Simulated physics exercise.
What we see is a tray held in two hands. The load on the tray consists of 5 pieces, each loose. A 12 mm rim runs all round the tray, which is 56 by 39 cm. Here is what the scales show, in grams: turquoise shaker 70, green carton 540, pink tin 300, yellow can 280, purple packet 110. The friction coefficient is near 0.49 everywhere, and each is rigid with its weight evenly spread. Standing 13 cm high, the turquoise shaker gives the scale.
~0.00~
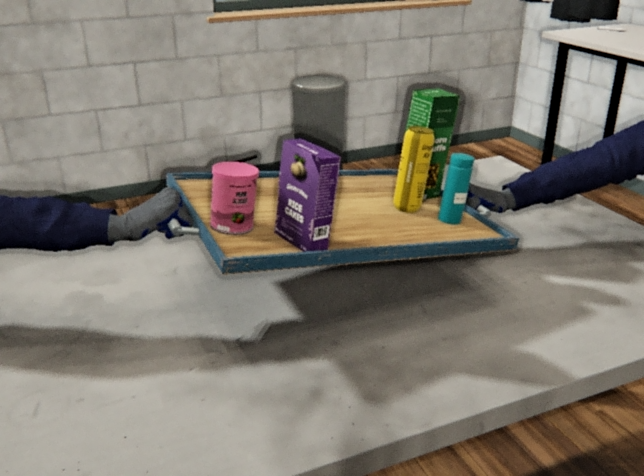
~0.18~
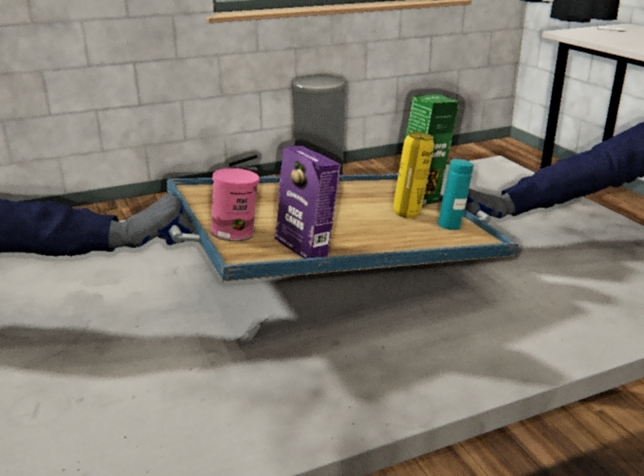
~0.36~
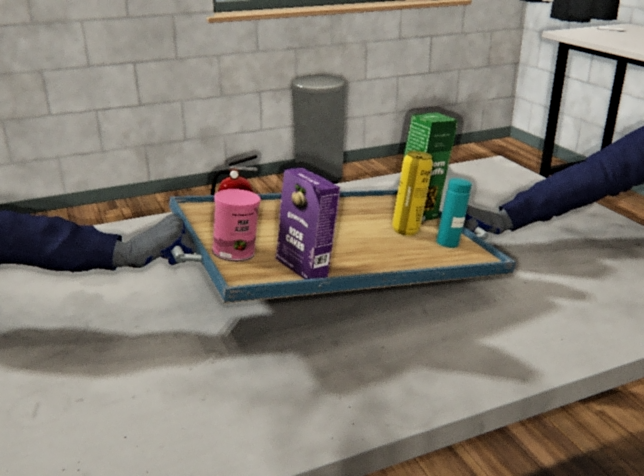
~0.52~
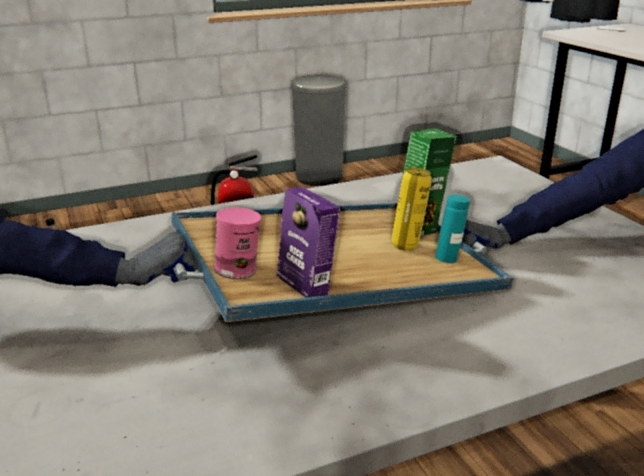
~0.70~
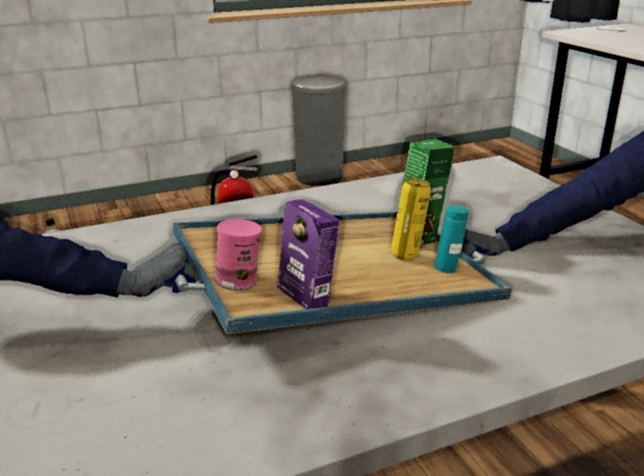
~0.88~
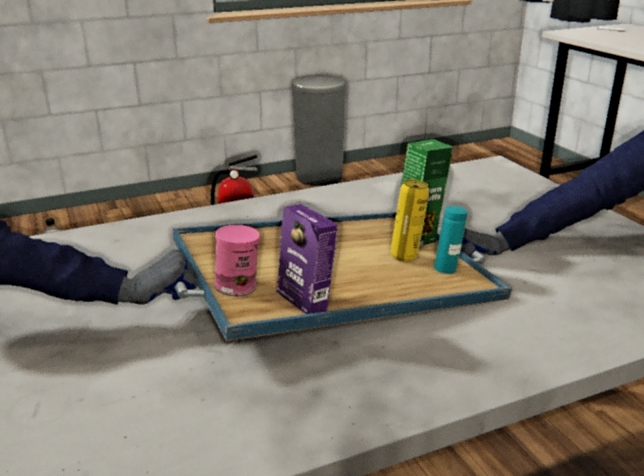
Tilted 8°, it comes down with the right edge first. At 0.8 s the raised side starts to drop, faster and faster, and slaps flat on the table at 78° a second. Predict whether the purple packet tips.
It overbalances.
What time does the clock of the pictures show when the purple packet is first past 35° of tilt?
Answer: Near 1.3 s.
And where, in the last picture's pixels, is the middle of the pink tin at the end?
End point: Approx. (233, 290).
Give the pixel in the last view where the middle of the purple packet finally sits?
At pixel (251, 333) or so, give or take.
Around 1.08 s, tray flat on the table; purple packet tipped 8° against what carries it near (293, 287).
Around 1.38 s, tray flat on the table; purple packet tipped 47° against what carries it near (267, 304).
Finally (2.0 s), on their side or leaning hard on the tray, purple packet; the other 4 still in place (within 5 cm). In the last view, purple packet near (251, 333).
